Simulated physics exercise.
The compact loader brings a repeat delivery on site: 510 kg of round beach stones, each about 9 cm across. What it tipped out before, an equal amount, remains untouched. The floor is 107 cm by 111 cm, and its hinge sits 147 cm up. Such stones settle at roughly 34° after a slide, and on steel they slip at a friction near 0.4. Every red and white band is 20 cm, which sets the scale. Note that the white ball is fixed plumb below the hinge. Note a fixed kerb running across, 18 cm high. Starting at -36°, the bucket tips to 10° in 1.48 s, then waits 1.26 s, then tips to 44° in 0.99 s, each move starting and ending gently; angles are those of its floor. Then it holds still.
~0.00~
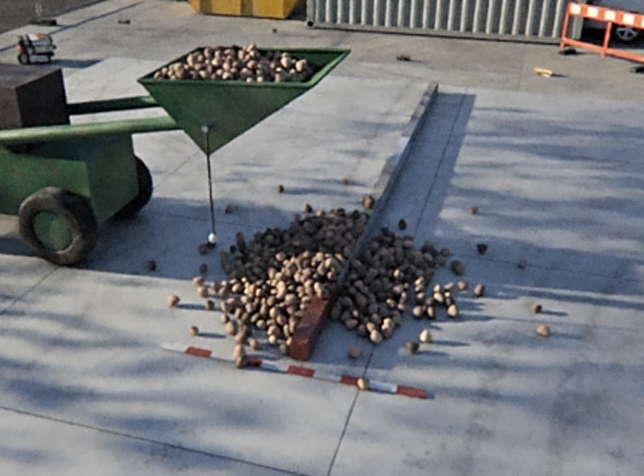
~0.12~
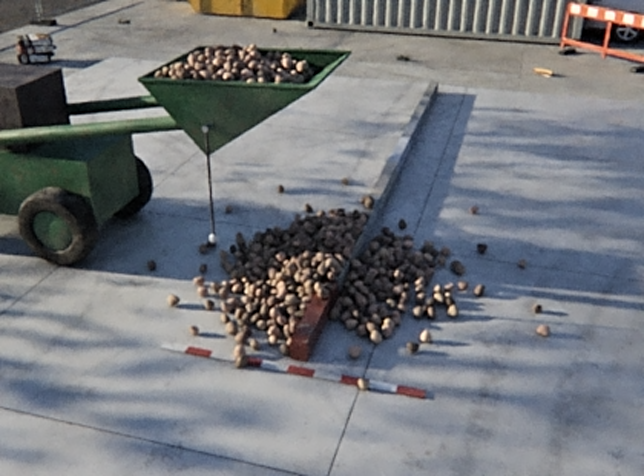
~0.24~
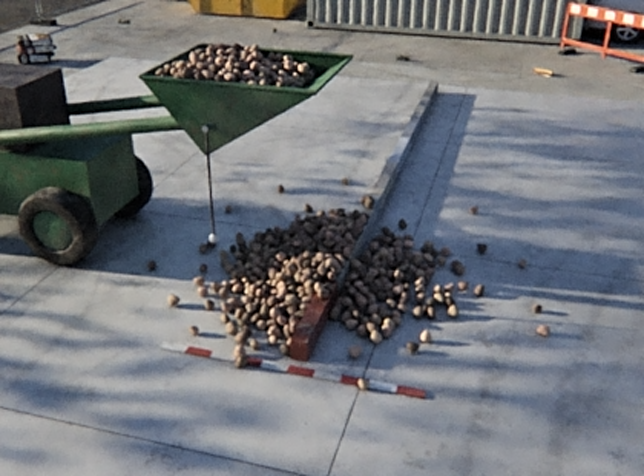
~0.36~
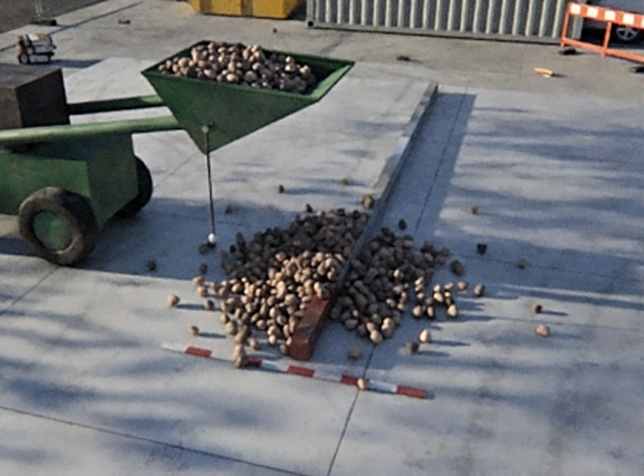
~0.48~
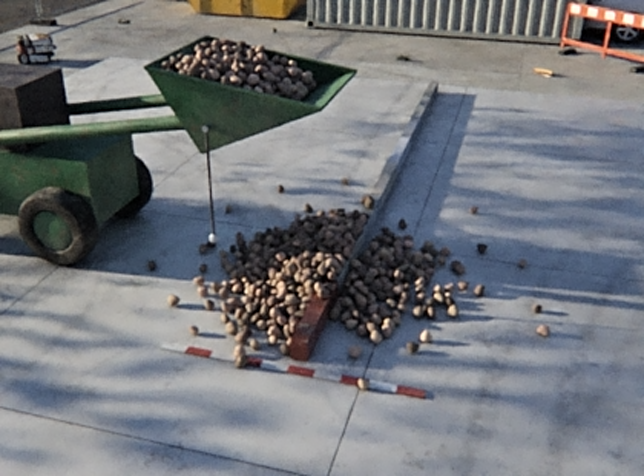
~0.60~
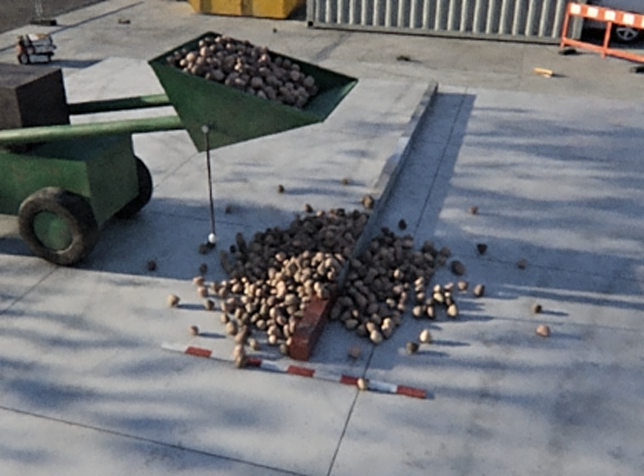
We see a green bucket full of brownish stones tilt gradually down to the right on a wheeled machine, its load shifting slightly inside, while the heap of stones around a low kerb on the paved ground stays still.
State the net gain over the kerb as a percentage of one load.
74 %.
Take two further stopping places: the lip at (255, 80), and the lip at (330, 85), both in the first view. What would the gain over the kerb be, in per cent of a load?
The first would add around 20 per cent, the second around 90 per cent.
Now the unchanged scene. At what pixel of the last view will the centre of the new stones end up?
I'd say close to (370, 261).
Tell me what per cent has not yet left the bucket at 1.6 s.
100 % still inside.
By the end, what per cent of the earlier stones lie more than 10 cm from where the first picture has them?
The answer is about 10 per cent.
After 1.1 s the floor is at 3°; in per cent of one load, 100 in the bucket, 75 on this side of the kerb, 25 over the kerb; the foremost stones are at (492, 287).
After 1.6 s the floor is at 10°; in per cent of one load, 98 in the bucket, 76 on this side of the kerb, 25 over the kerb; the foremost stones are at (492, 287).
After 4.2 s the floor is at 44°; in per cent of one load, 0 in the bucket, 104 on this side of the kerb, 96 over the kerb; the foremost stones are at (540, 290).
After 6.9 s the floor is at 44°; in per cent of one load, 0 in the bucket, 101 on this side of the kerb, 99 over the kerb; the foremost stones are at (540, 290). Net gain over the kerb, 74.
